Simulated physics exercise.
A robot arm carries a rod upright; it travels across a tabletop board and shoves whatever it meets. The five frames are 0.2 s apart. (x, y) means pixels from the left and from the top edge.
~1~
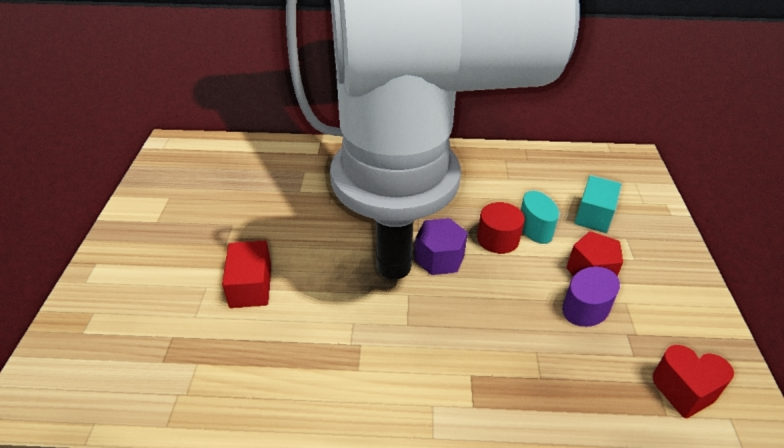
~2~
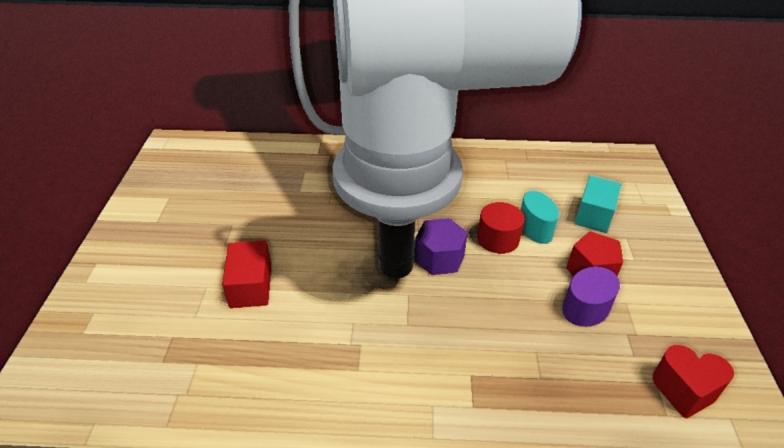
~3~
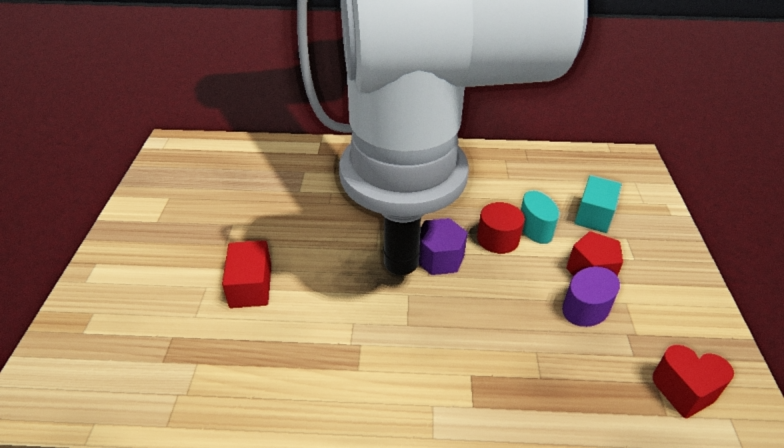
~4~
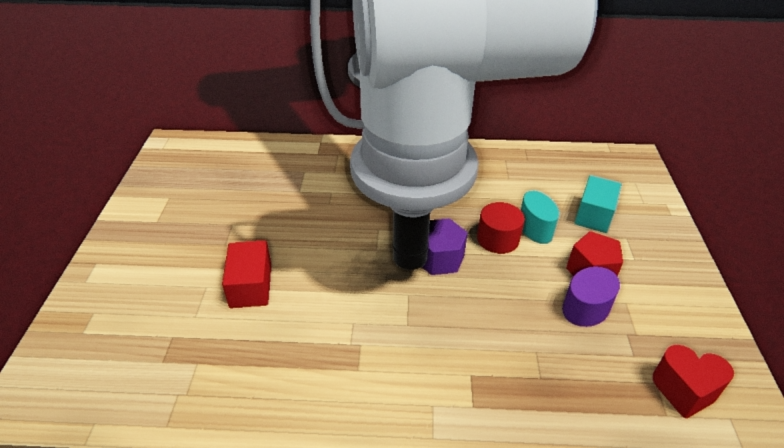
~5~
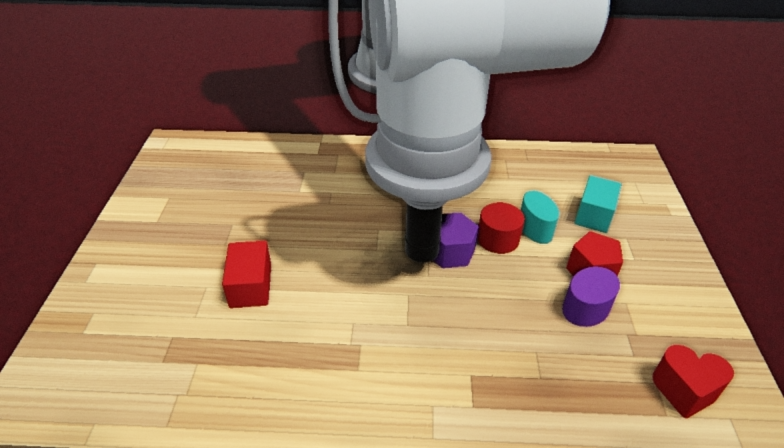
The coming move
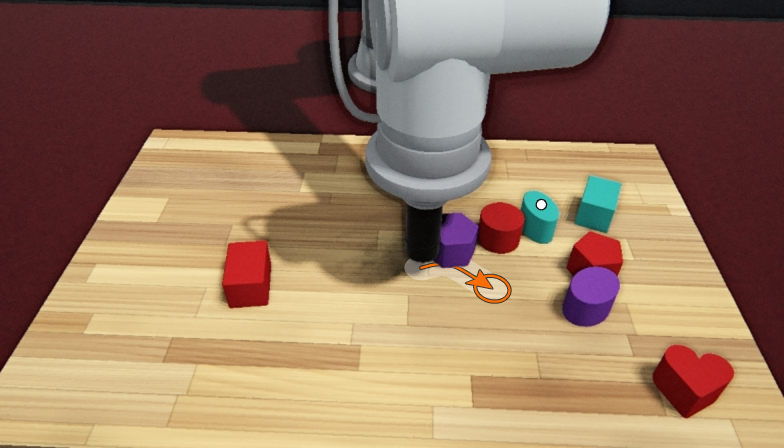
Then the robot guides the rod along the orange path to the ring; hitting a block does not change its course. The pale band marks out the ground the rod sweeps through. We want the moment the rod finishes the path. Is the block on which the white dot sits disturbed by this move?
In the end it has been moved.
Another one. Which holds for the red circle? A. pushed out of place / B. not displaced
A.
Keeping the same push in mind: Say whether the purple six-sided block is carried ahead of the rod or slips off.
Gone from the front.
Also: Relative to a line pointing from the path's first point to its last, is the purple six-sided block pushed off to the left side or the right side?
Its shift is leftward.
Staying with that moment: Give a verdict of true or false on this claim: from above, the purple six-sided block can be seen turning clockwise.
The statement is false.
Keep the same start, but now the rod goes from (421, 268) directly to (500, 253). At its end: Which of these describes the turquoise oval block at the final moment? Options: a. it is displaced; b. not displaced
My pick is a.
Path on the board, from (421, 268) through (446, 264) and (470, 275) to (492, 288); the dot is on the turquoise oval block.
On the path given first. Halfway along, rod at (461, 252); purple six-sided block at (475, 219), turned 25° anticlockwise; red circle at (516, 208); turquoise oval block at (551, 203).
At the end, rod at (495, 272); purple six-sided block at (475, 219), turned 25° anticlockwise; red circle at (516, 208); turquoise oval block at (551, 203); purple oval block in place.
